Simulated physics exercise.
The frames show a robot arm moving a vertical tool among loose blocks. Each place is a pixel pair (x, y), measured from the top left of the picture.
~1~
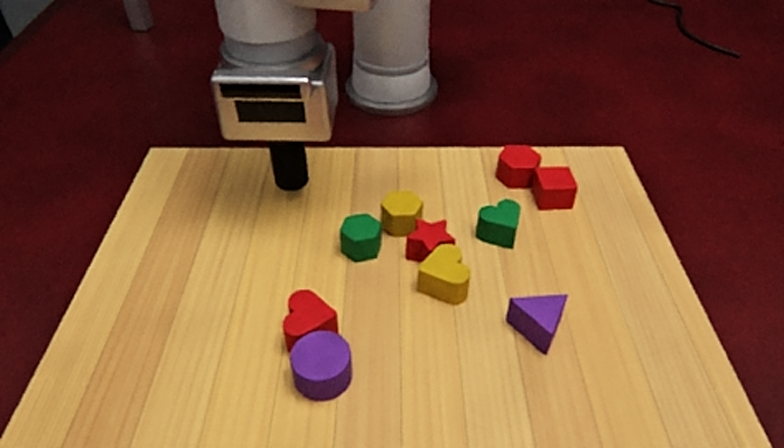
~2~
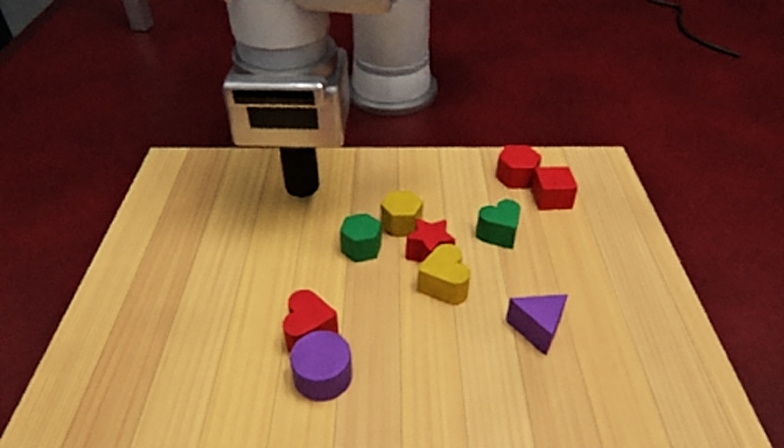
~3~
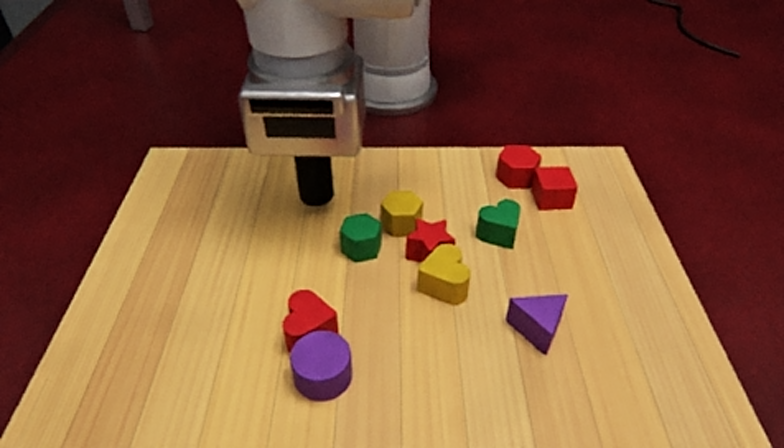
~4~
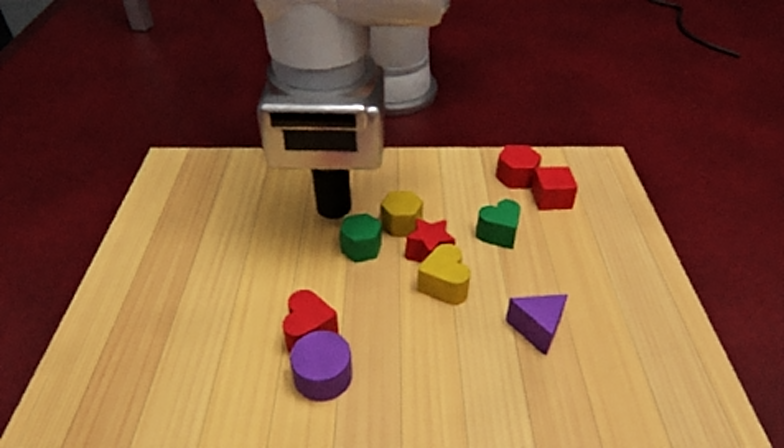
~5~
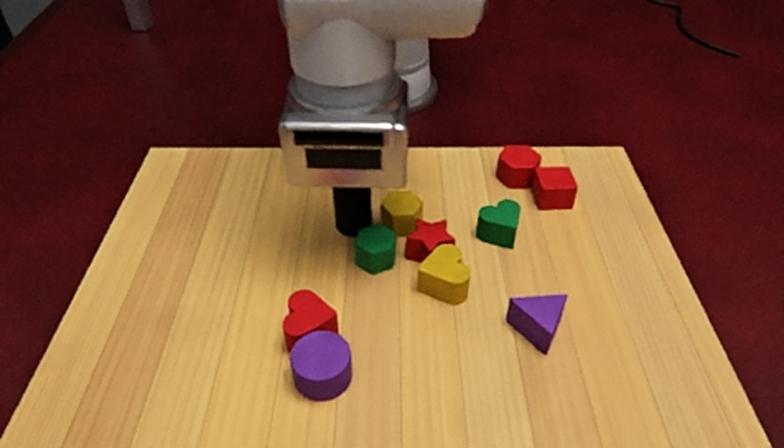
To begin with, a robot arm holds a dark vertical tool near the back edge of a wooden table scattered with colourful blocks. The arm moves the tool rightward and toward the viewer while the blocks stay still, then it nudges the green hexagon slightly right and forward.
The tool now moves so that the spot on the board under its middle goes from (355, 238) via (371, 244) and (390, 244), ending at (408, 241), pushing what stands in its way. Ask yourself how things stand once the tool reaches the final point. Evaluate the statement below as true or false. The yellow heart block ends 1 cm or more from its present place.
Verdict: False.
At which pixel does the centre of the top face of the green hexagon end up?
Its top middle is near (395, 249).
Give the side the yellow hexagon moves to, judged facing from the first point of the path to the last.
Shifted left.
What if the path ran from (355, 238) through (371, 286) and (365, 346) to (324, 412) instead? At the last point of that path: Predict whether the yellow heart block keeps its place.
That block gets shifted.
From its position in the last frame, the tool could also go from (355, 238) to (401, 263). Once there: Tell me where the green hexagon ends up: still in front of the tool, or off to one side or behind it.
Still in front.
What follows on the original path. Halfway along, tool at (381, 233); green hexagon at (395, 248).
At the end, tool at (409, 229); green hexagon at (395, 249), turned 10° clockwise; yellow hexagon at (416, 195), turned 50° anticlockwise; red star at (439, 233), turned 15° clockwise; yellow heart block still.
